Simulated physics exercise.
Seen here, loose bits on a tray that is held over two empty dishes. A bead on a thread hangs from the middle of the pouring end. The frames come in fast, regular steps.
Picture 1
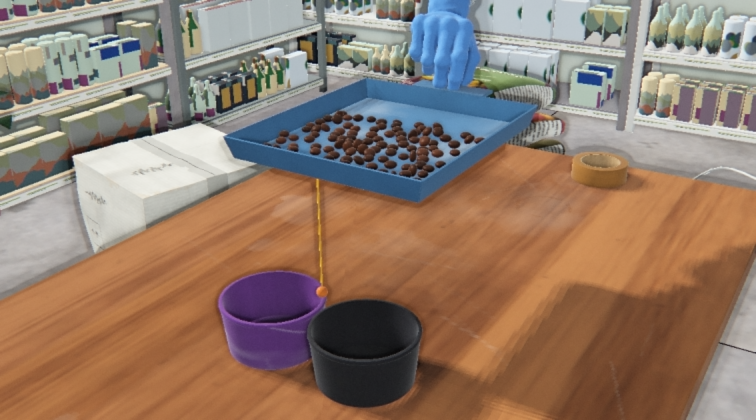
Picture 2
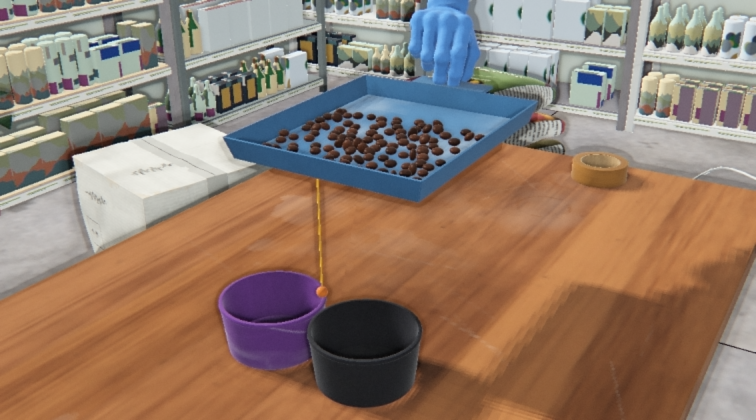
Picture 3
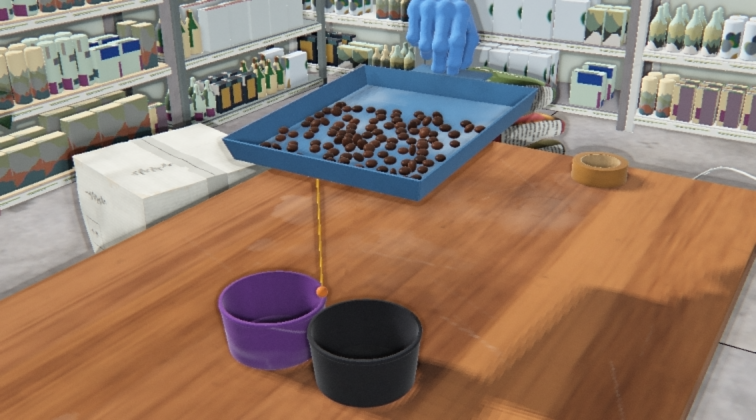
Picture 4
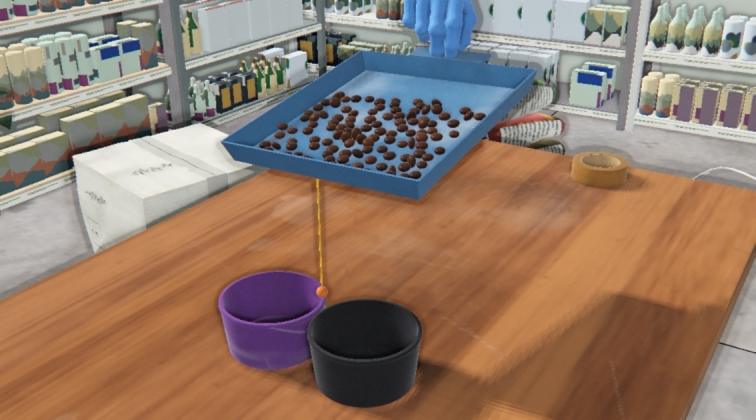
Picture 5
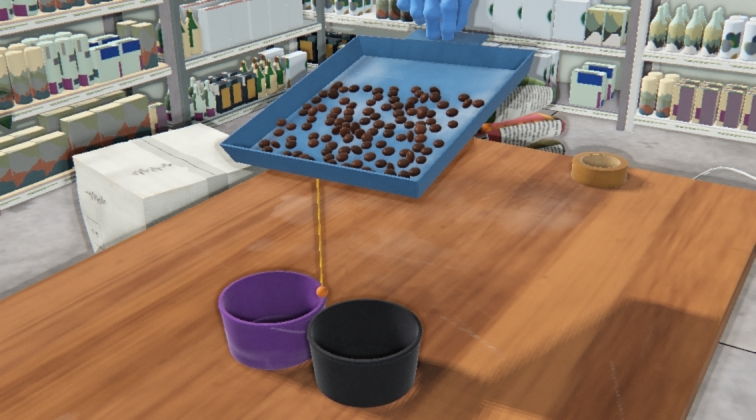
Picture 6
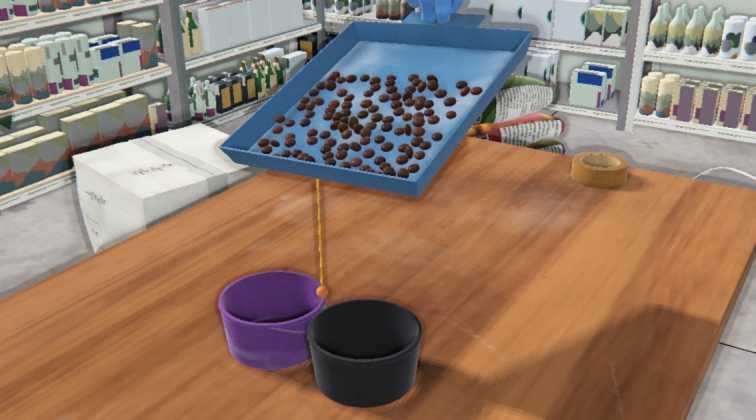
Blue tray of small brown pieces tilting gradually toward its lower left corner above purple and black dishes, a blue-gloved hand behind.
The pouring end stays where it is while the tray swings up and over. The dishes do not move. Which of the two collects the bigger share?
The left one ends fuller.
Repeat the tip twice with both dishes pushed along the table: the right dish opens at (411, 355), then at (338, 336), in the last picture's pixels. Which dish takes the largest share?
In turn: The left dish; the left one.
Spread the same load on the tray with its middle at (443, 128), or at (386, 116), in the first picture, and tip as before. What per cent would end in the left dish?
In turn 30 and 50 in a hundred.
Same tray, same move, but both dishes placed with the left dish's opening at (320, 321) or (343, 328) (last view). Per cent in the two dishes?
Roughly 30 per cent, and 20 per cent.
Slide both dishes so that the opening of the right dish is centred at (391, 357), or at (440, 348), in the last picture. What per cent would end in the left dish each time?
Near 50 % and 10 %.
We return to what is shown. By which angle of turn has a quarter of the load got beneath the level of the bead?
Near 105 degrees.
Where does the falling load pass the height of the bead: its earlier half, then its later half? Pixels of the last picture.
Early half (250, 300), late half (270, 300).
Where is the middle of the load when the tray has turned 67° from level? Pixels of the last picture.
Roughly at (299, 158).
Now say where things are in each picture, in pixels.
In the first frame, corners of the pouring end at (233, 135) and (419, 177), level; middle of the load at (375, 150), flat chocolate drops; left dish at (240, 340); right dish at (334, 376); bead on its thread at (322, 292).
In the second frame, corners of the pouring end at (232, 136) and (418, 177), level; middle of the load at (375, 148).
In the third frame, corners of the pouring end at (231, 137) and (417, 177), tipped barely, lowest at the left corner; middle of the load at (375, 144).
In the fourth frame, corners of the pouring end at (230, 139) and (416, 176), tipped a little, lowest at the left corner; middle of the load at (374, 138).
In the fifth frame, corners of the pouring end at (229, 141) and (414, 175), tipped a little, lowest at the left corner; middle of the load at (373, 132).
In the sixth frame, corners of the pouring end at (228, 144) and (412, 175), tipped clearly, lowest at the left corner; middle of the load at (371, 126); left dish at (240, 340); right dish at (334, 376).
Soon, tray tipped steeply; nearly all on the tray; a stray few in the air.
A while on, tray tipped past a quarter turn; about a quarter on the tray; a stray few in the right dish; about a quarter in the left dish; a small part outside both; about a third in the air.
Towards the end, tray tipped past a quarter turn; a stray few in the right dish; about half in the left dish; about half outside both.
Finally, tray tipped past a quarter turn; a stray few in the right dish; about half in the left dish; about half outside both.
